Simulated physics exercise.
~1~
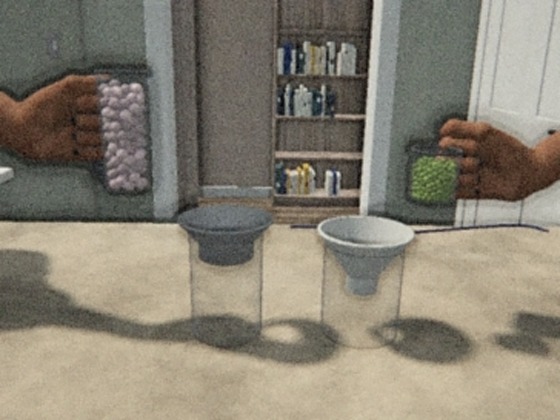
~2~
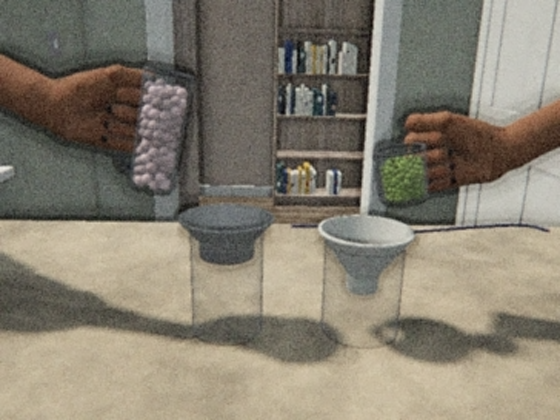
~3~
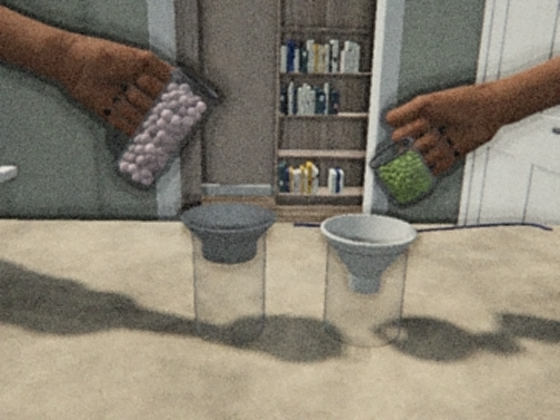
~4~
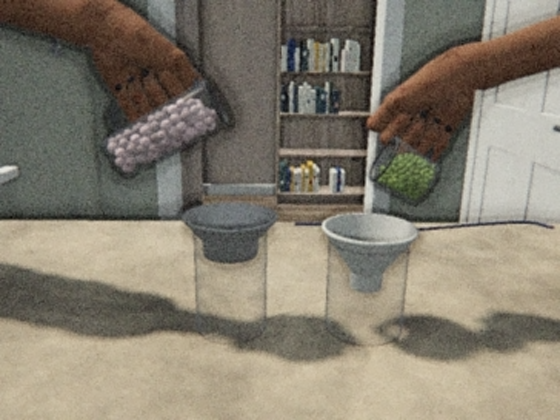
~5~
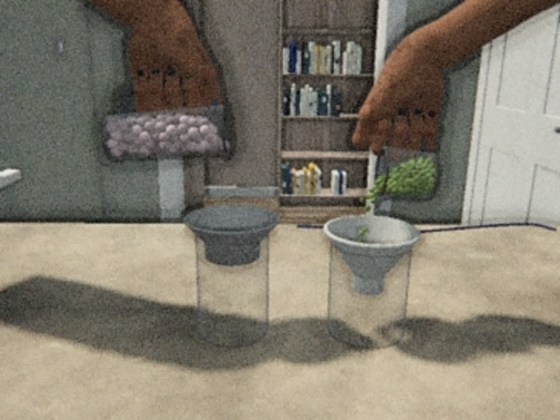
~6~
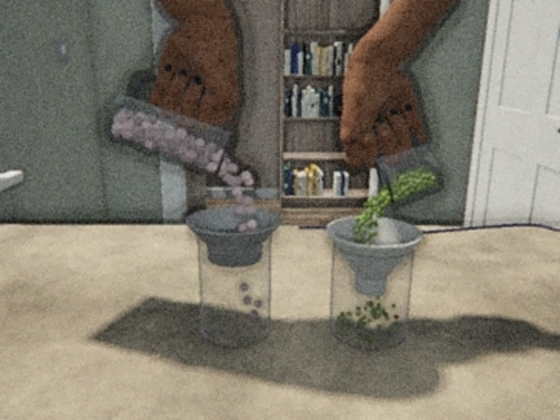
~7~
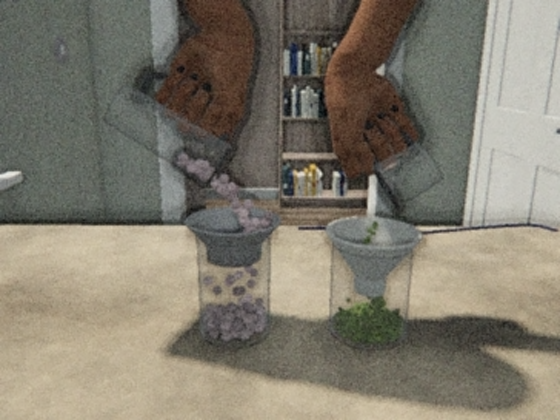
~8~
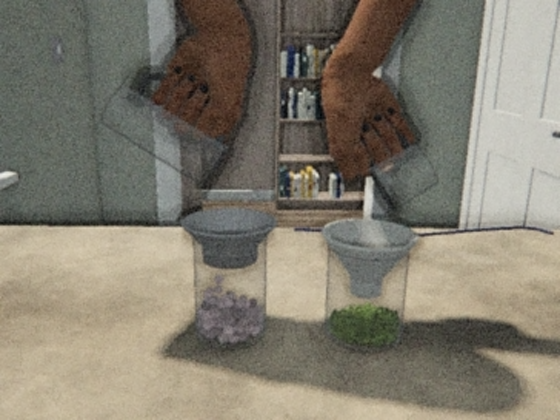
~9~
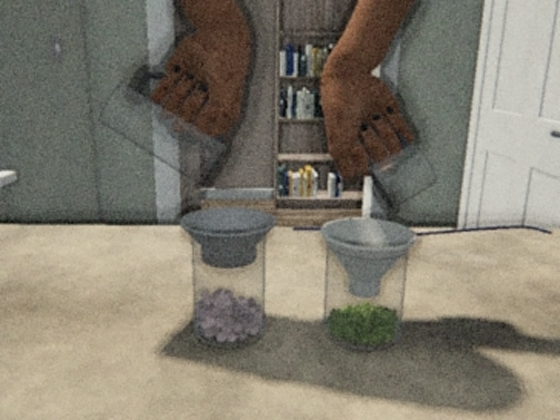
Two hands tipping cups of pinkish balls and smaller green pieces into funnels, everything dropping through into the clear jars below.
